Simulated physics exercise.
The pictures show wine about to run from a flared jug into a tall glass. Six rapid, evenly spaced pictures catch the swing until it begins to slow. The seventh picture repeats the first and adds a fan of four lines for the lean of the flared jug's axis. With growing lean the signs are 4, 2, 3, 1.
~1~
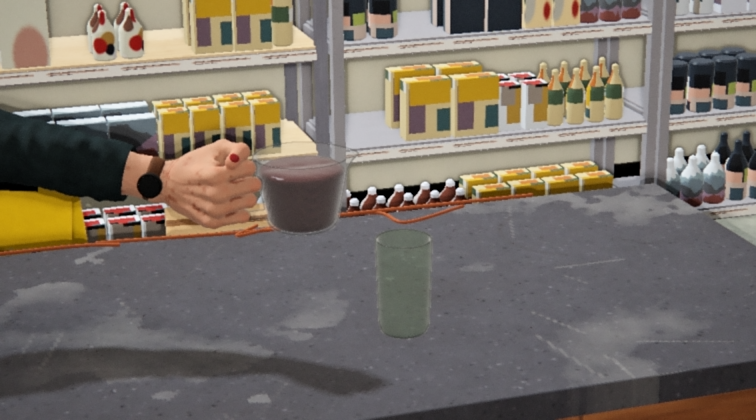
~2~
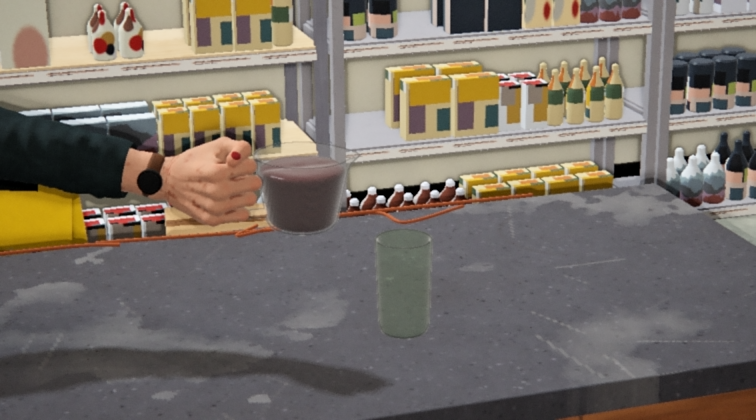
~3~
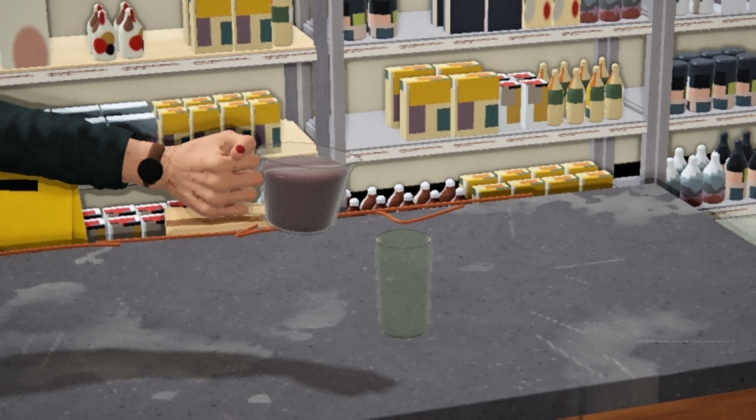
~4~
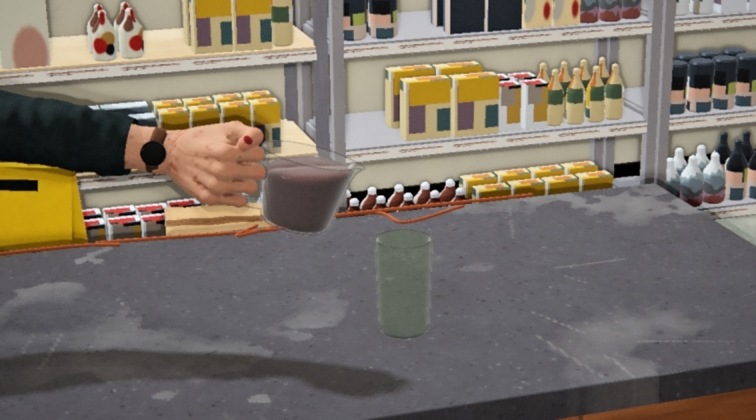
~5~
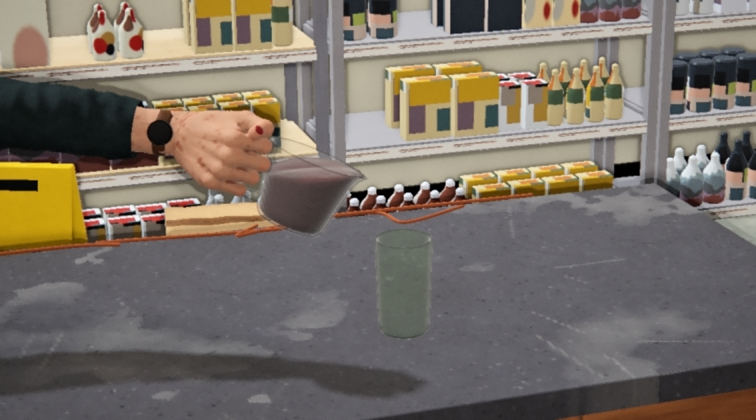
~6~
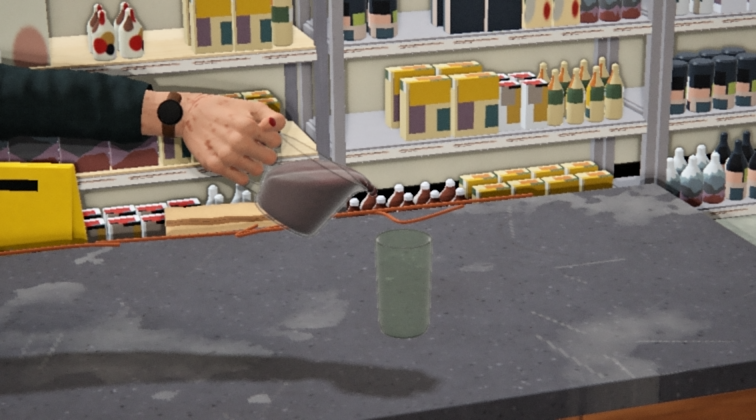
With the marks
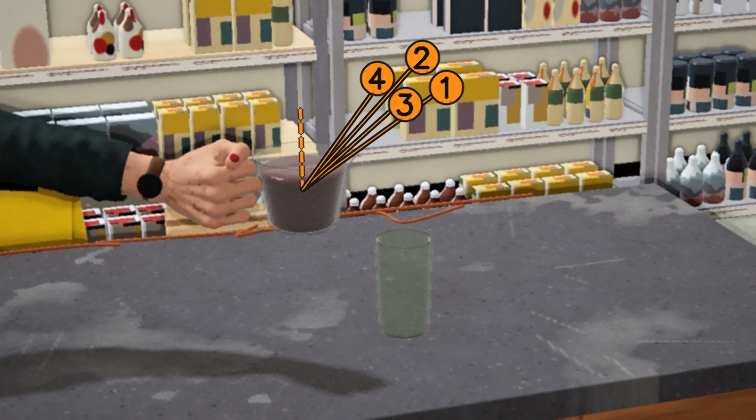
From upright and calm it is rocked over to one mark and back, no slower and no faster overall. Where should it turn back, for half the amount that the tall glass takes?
It is 2.
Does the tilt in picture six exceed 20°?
Yes.
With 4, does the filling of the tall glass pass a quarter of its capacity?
Yes, it does.
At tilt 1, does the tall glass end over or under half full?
Over.
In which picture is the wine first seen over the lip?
In picture 6.
On the marked copy, 1 at (431, 96); 2 at (410, 69); 3 at (389, 112); 4 at (370, 95).
For tilt 1, the tall glass ends with about 73 % of what it can hold; 6 % of the wine is spilt.
For tilt 2, the tall glass ends with about 48 % of what it can hold.
For tilt 3, the tall glass ends with about 63 % of what it can hold.
For tilt 4, the tall glass ends with about 37 % of what it can hold.
